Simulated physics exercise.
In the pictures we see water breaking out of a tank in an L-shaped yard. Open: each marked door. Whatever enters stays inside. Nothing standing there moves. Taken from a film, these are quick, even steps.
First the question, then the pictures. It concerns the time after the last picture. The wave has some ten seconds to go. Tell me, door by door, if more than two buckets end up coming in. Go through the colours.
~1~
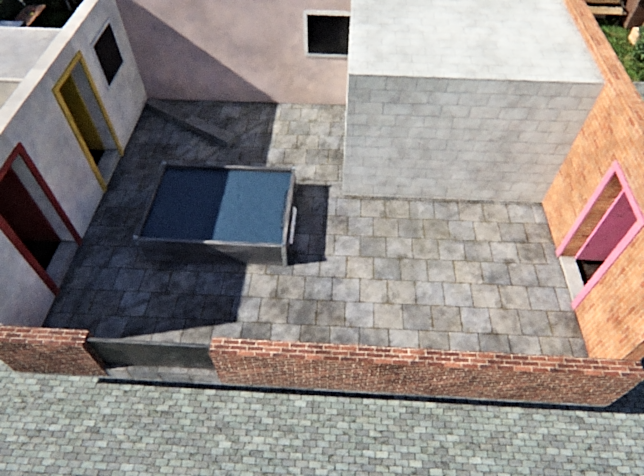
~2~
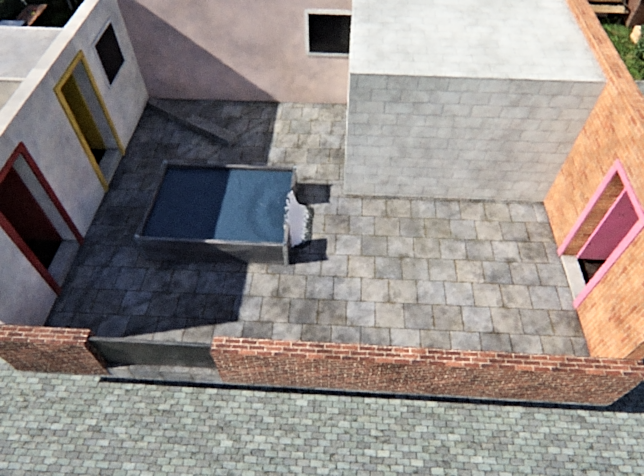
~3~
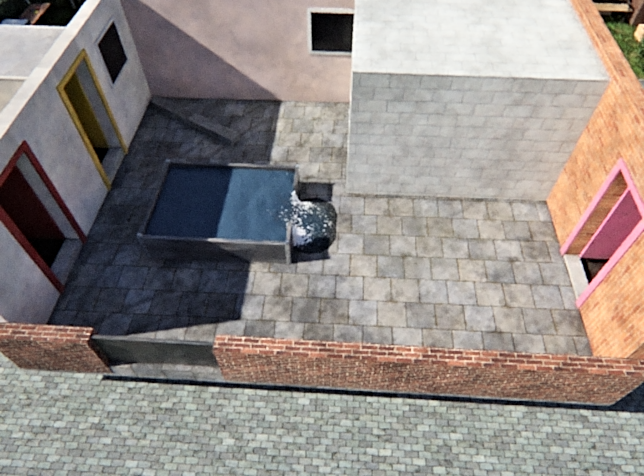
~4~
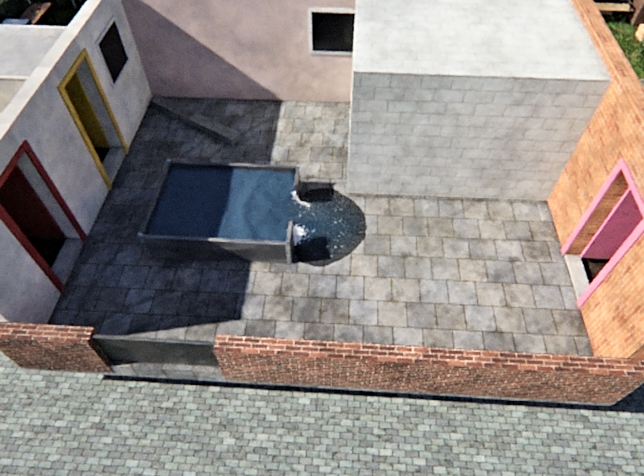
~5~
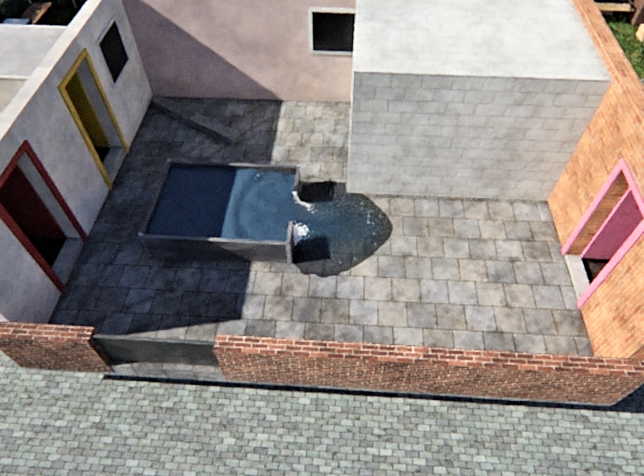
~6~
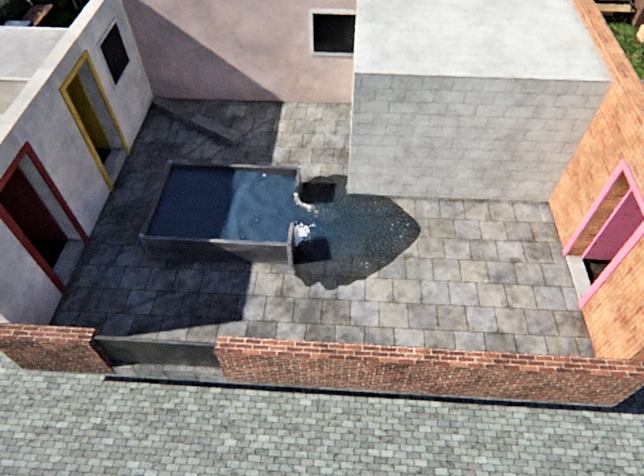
In order: The yellow door keeps to the limit; the red door keeps to the limit; the pink door goes over the limit.
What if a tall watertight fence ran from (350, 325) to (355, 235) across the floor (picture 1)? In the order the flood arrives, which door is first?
First: The pink door.
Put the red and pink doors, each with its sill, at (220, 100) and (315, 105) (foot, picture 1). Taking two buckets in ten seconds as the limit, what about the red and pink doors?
Result, per door: Red remains within bounds; pink remains within bounds.
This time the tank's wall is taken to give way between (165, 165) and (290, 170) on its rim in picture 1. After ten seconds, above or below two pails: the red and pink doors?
As I see it, the red door stays short of it and the pink door stays short of it.
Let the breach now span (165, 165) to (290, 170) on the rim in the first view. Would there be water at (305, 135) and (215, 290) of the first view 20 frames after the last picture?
Point one reached; point two not reached.
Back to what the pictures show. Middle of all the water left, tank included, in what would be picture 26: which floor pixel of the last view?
At about (322, 233).
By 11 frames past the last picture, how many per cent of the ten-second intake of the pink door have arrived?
Result: 0 % of the ten-second total.
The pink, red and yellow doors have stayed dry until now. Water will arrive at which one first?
My pick is the door marked pink.
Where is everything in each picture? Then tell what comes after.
The first frame shows still water in the water tank at (220, 205).
In the second frame, the front is at (301, 245), out from the gap at (290, 218).
In the third frame, water pours out at (292, 218) and has run to (331, 237).
In the fourth frame, the front is at (359, 238), out from the gap at (293, 218).
In the fifth frame, water pours out at (293, 217) and has run to (386, 231).
In the sixth frame, the front is at (414, 231), out from the gap at (294, 218).
A moment on, water covers 20 % of the floor; the yellow door not reached, the red door not reached, the pink door not reached.
Next, water covers 35 % of the floor; the yellow door not reached, the red door not reached, the pink door wet at the sill, nothing in.
Then, water covers 40 % of the floor; the yellow door not reached, the red door not reached, the pink door over two buckets in.
Later, water covers 45 % of the floor; the yellow door not reached, the red door not reached, the pink door over two buckets in.
In the end, water covers 65 % of the floor; the yellow door not reached, the red door not reached, the pink door far over two buckets in.
